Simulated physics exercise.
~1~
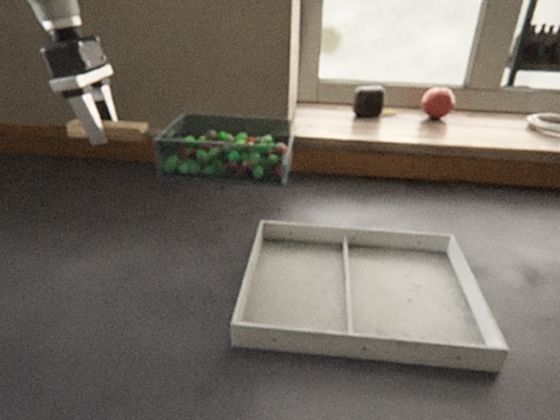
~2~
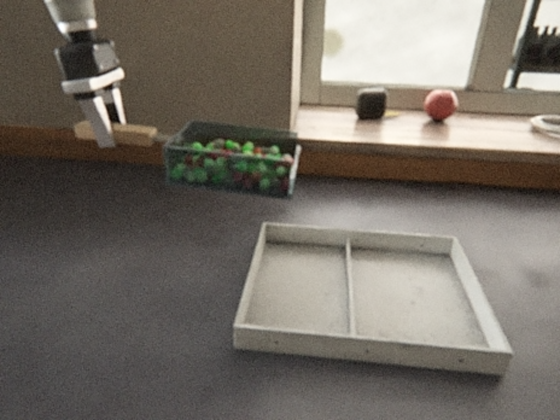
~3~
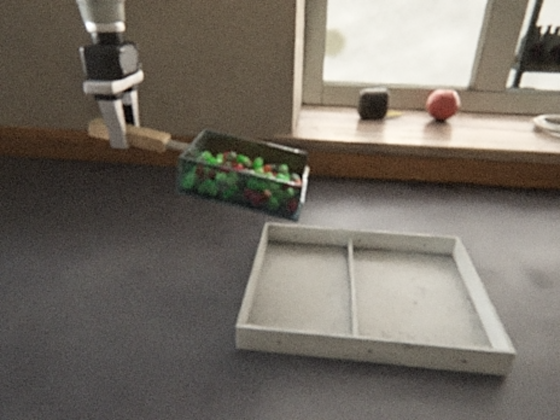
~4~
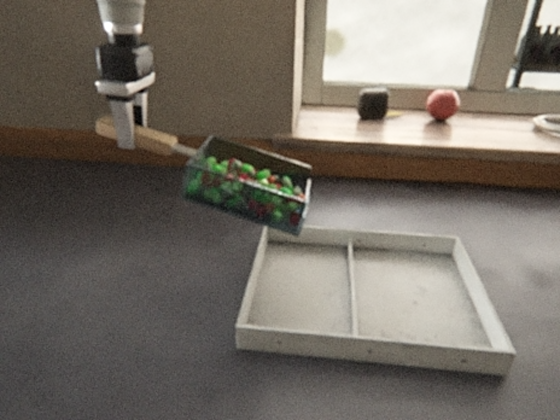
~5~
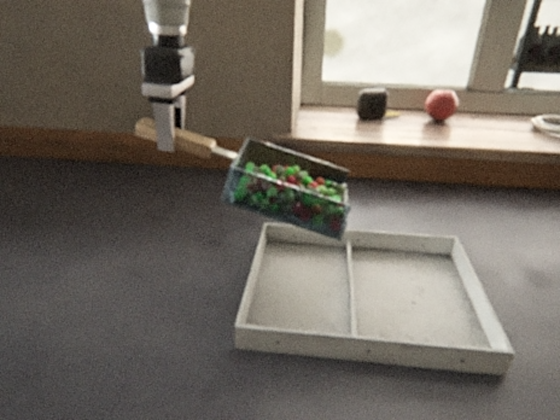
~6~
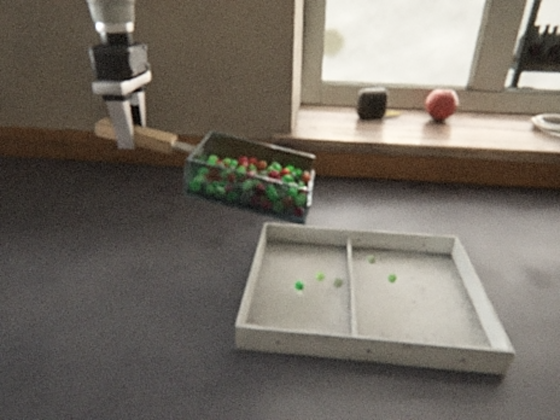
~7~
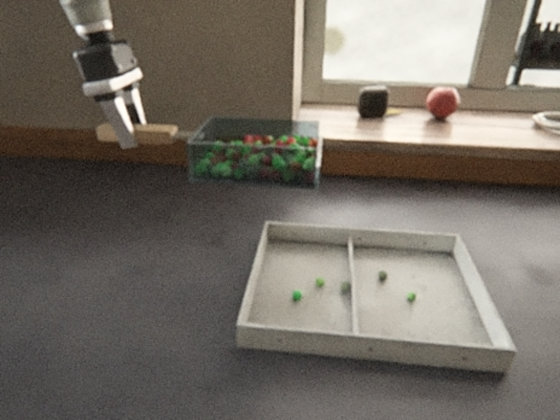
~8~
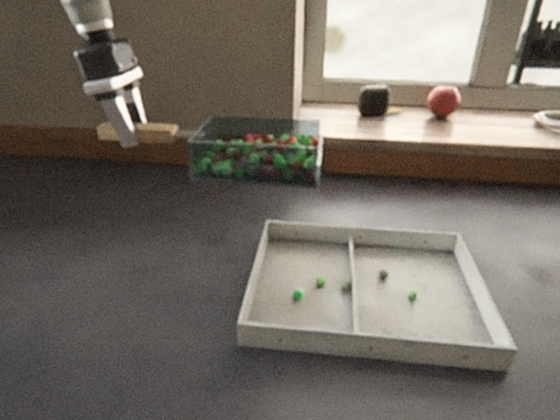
A dark tabletop beside a wall and a bright window is seen from slightly above, with the view swaying a little. A robot arm at the upper left holds a clear box by its wooden handle, filled with green and red round sweets, while a pale divided tray lies at the lower right and a dark object and a red one sit on the sill. The arm tips the box forward, moves it right toward the tray, then draws it back left as a few sweets land in the tray. The box levels and stays still, nearly full, with a few sweets in both compartments.
